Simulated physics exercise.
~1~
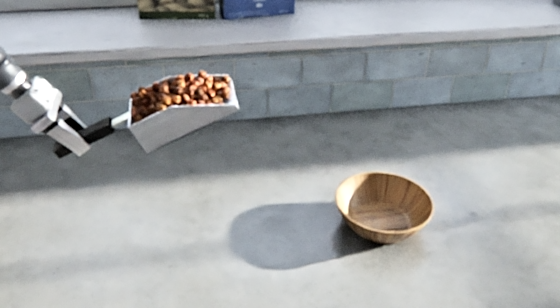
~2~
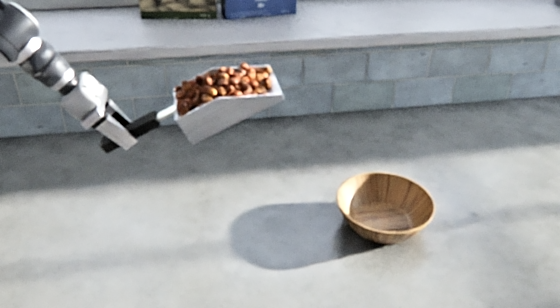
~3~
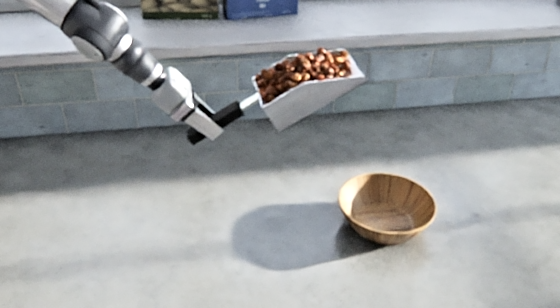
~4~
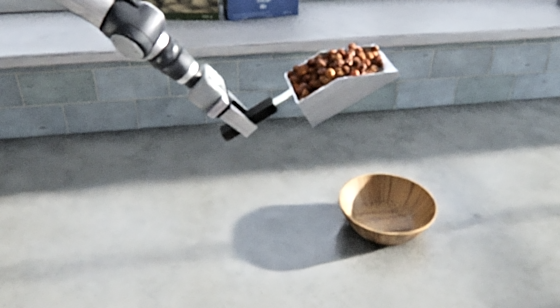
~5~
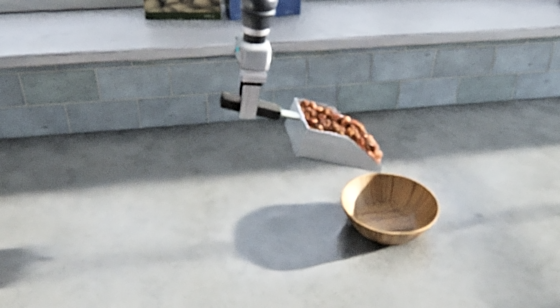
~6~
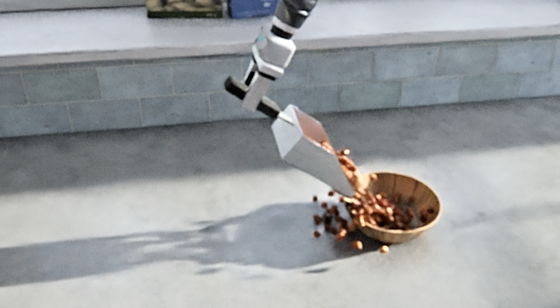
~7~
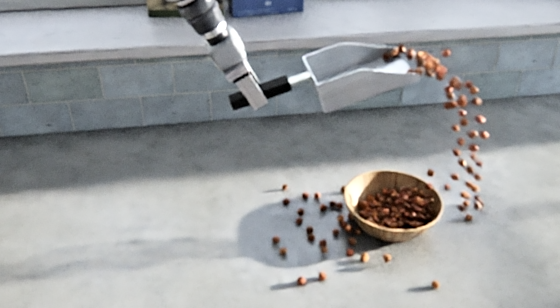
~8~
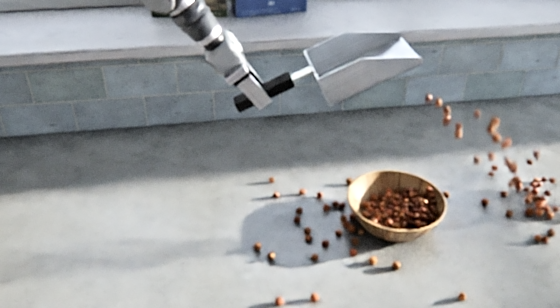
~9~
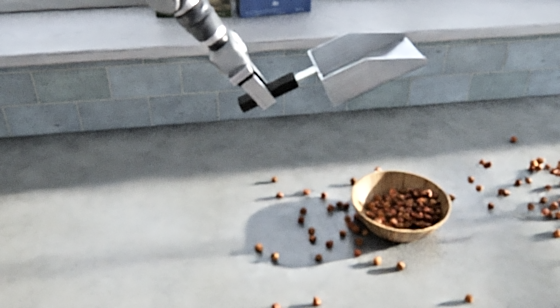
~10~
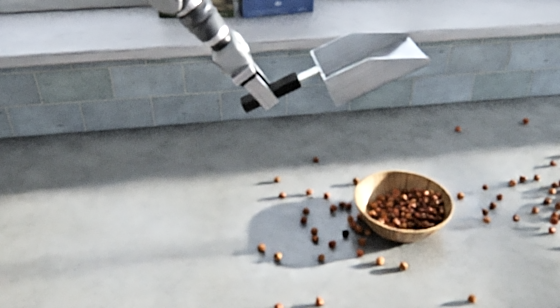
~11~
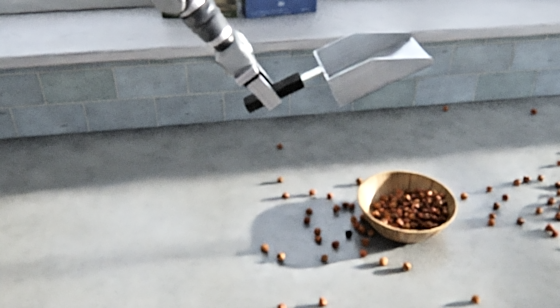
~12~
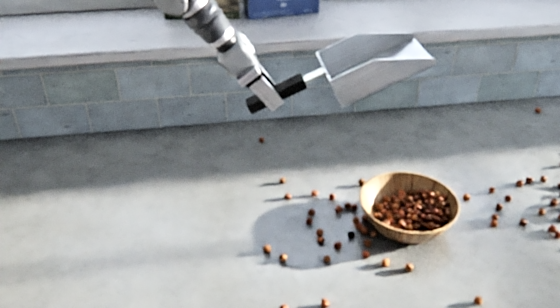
A robot arm carried a scoop heaped with hazelnuts rightward over a wooden bowl and tipped it, pouring some in, then swung it up and flung the rest to the right, leaving the bowl well filled and many nuts scattered around.
